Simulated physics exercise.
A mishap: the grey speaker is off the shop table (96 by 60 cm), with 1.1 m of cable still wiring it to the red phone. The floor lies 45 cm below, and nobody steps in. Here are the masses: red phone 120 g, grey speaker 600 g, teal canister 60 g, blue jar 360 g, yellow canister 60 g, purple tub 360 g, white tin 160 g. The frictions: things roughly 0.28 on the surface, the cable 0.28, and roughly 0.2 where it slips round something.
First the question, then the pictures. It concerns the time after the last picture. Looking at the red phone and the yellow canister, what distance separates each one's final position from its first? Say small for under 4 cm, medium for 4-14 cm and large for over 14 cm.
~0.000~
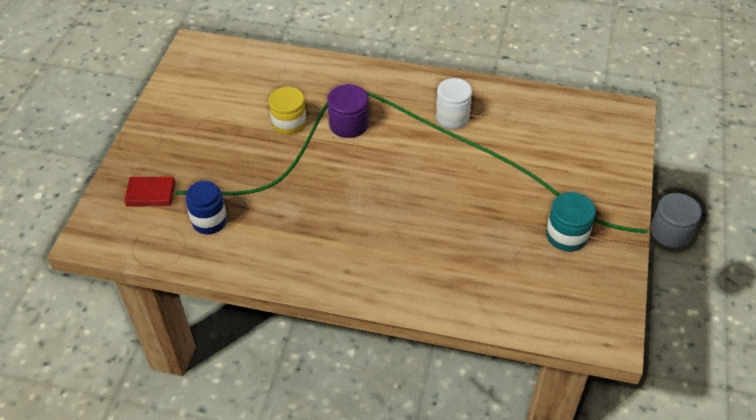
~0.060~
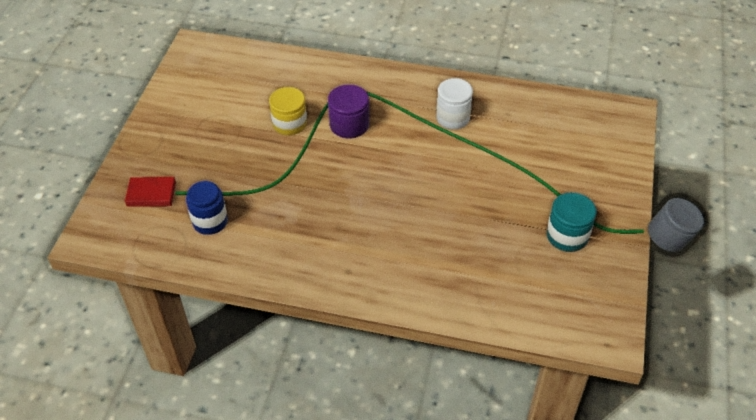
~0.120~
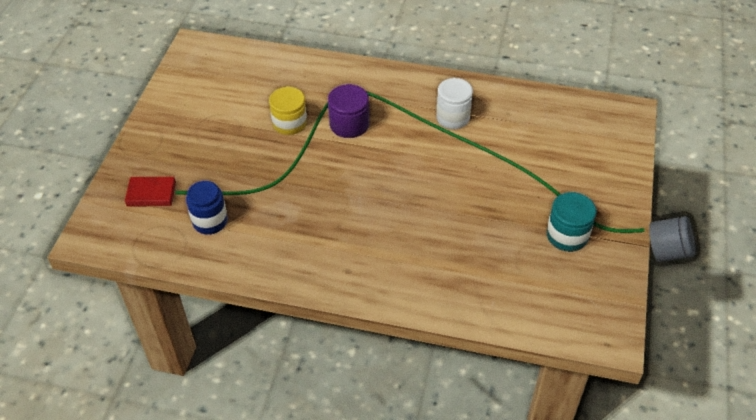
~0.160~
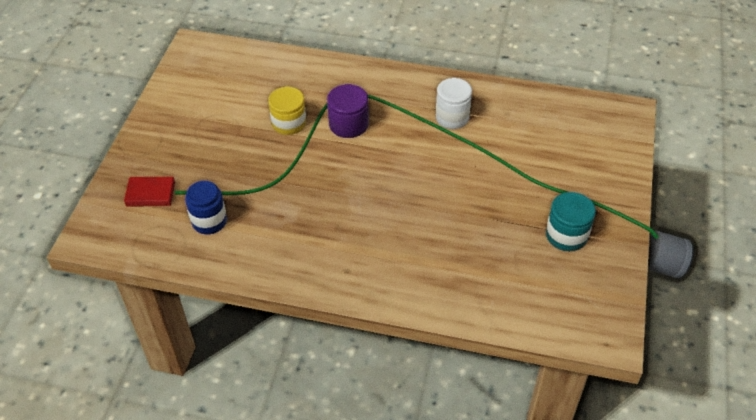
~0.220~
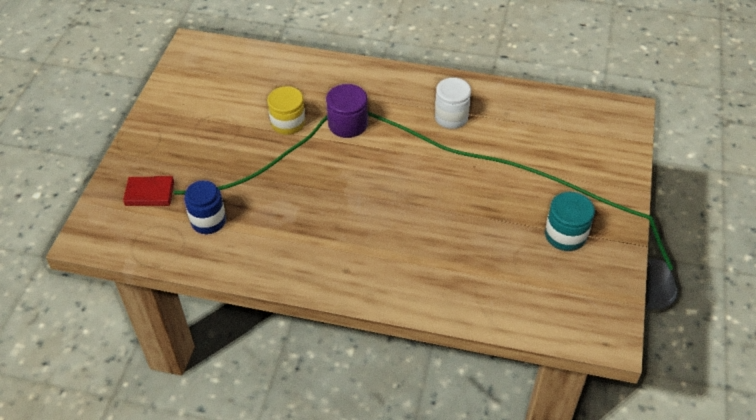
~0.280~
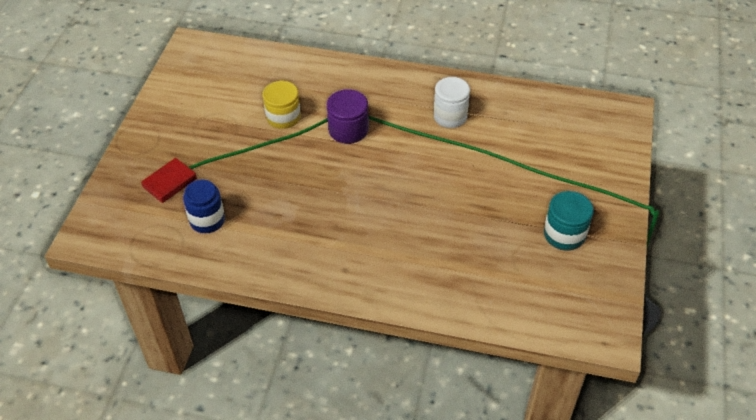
In order: The red phone is large, the yellow canister is medium.
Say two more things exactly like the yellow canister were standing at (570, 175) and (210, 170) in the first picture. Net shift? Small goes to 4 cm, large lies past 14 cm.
In that order: Small, large.
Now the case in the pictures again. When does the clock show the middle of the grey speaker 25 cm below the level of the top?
It happens at 0.30 seconds on the clock.
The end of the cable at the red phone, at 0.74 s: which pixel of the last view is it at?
Roughly (452, 78).
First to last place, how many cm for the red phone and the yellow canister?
Lab note - red phone off the top, yellow canister approx. 8 centimetres.
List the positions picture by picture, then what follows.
Red phone (149, 188); yellow canister (286, 98); cable runs through (488, 151) (393, 105) (316, 124) (240, 193), in the first frame.
Grey speaker (680, 213); cable runs through (393, 105) (240, 193), in the second frame.
Grey speaker (672, 239); cable runs through (393, 105) (240, 193), in the third frame.
Grey speaker (667, 255); cable runs through (607, 209) (398, 108) (239, 193), in the fourth frame.
Grey speaker (655, 284); cable runs through (653, 225) (424, 138) (238, 183), in the fifth frame.
Red phone (168, 177); yellow canister (281, 92); cable runs through (580, 185) (468, 147) (249, 149), in the sixth frame.
After 0.5 s, the cable's tail end at (404, 103); red phone 46 cm off its start, yellow canister 7 cm off its start, purple tub 11 cm off its start.
After 0.7 s, the cable's tail end at (452, 78); red phone 65 cm off its start, yellow canister 7 cm off its start, purple tub 11 cm off its start.
After 1.0 s, the cable has left the top; red phone over the edge, yellow canister 7 cm off its start at (280, 71), purple tub 11 cm off its start at (359, 141).
After 1.2 s, the cable has left the top; red phone over the edge, yellow canister 7 cm off its start, white tin 13 cm off its start.
After 2.4 s, the cable has left the top; red phone over the edge, yellow canister 7 cm off its start at (280, 71), white tin over the edge, purple tub 11 cm off its start at (359, 141).
